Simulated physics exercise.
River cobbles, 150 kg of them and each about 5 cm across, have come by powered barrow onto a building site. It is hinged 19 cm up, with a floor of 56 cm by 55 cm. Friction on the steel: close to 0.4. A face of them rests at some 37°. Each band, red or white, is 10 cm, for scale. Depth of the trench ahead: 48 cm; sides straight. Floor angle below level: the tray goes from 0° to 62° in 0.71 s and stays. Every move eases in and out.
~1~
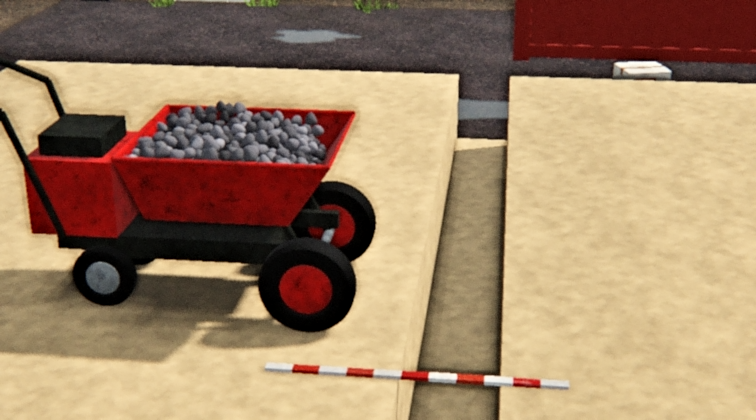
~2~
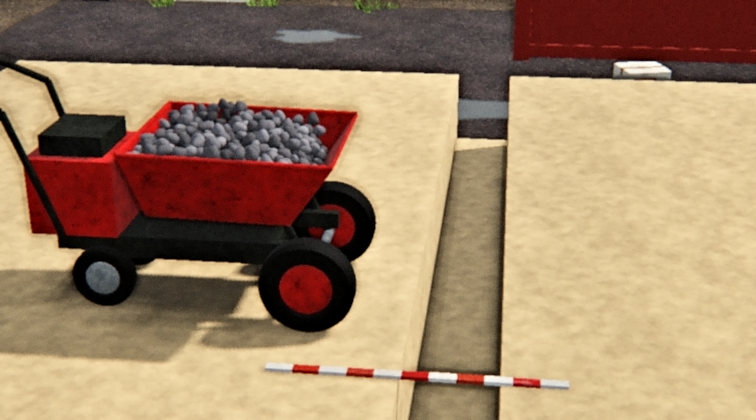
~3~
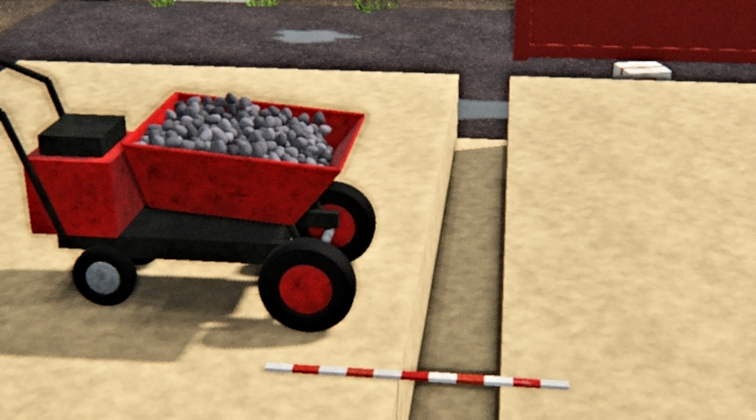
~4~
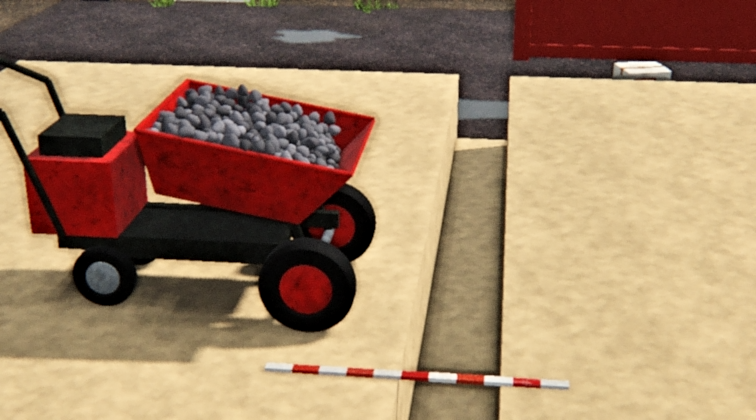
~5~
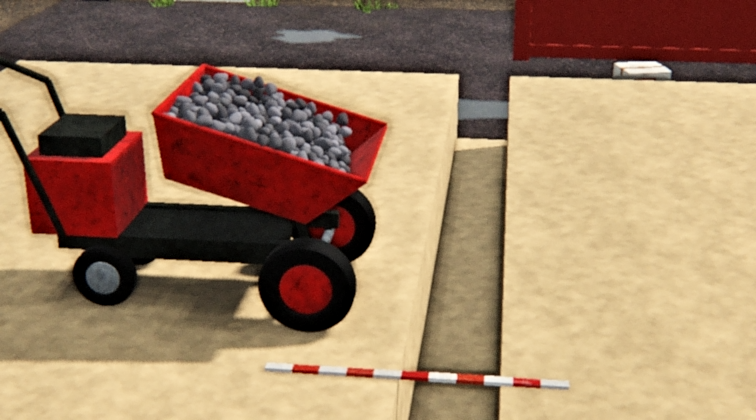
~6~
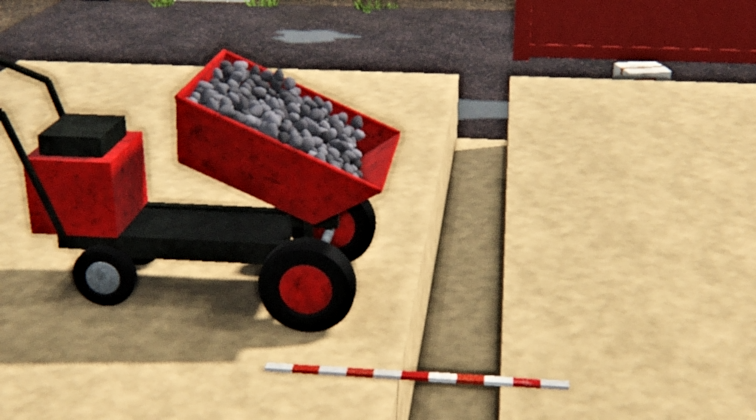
A red powered barrow heaped with grey cobbles stands at the left on pale, sandy ground, seen from slightly above and to the side by a still camera. To its right runs a straight-sided trench, with a red-and-white banded pole lying in front and a dark red container behind. The tray's rear rises gradually, slanting its load down toward the right, while the wheels stay put.
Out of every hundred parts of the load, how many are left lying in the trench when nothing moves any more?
Around 42 in every hundred.
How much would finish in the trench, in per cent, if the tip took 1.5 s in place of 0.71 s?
In that case, around 60%.
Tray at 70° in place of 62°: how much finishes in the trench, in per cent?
Share in trench: Approx. 55%.
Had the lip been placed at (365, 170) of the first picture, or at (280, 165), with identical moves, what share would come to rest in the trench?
Near 25 and near 65 percent.
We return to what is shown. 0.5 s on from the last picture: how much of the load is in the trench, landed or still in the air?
Something like 15 in a hundred.
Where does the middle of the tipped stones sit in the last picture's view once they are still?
Look at roughly (493, 381).
Then, 0.2 s after the last picture the floor is at 52°, 100 % in the tray; the foremost stones are at (409, 191).
Then, 0.5 s after the last picture the floor is at 62°, 80 % in the tray, 17 % in the trench, 3 % past the trench; the foremost stones are at (520, 268).
Then, 0.9 s after the last picture the floor is at 62°, 43 % in the tray, 22 % in the trench, 35 % past the trench; the foremost stones are at (690, 303).
Then, 2.8 s after the last picture the floor is at 62°, 23 % in the tray, 42 % in the trench, 35 % past the trench; the foremost stones are past the picture's edge.
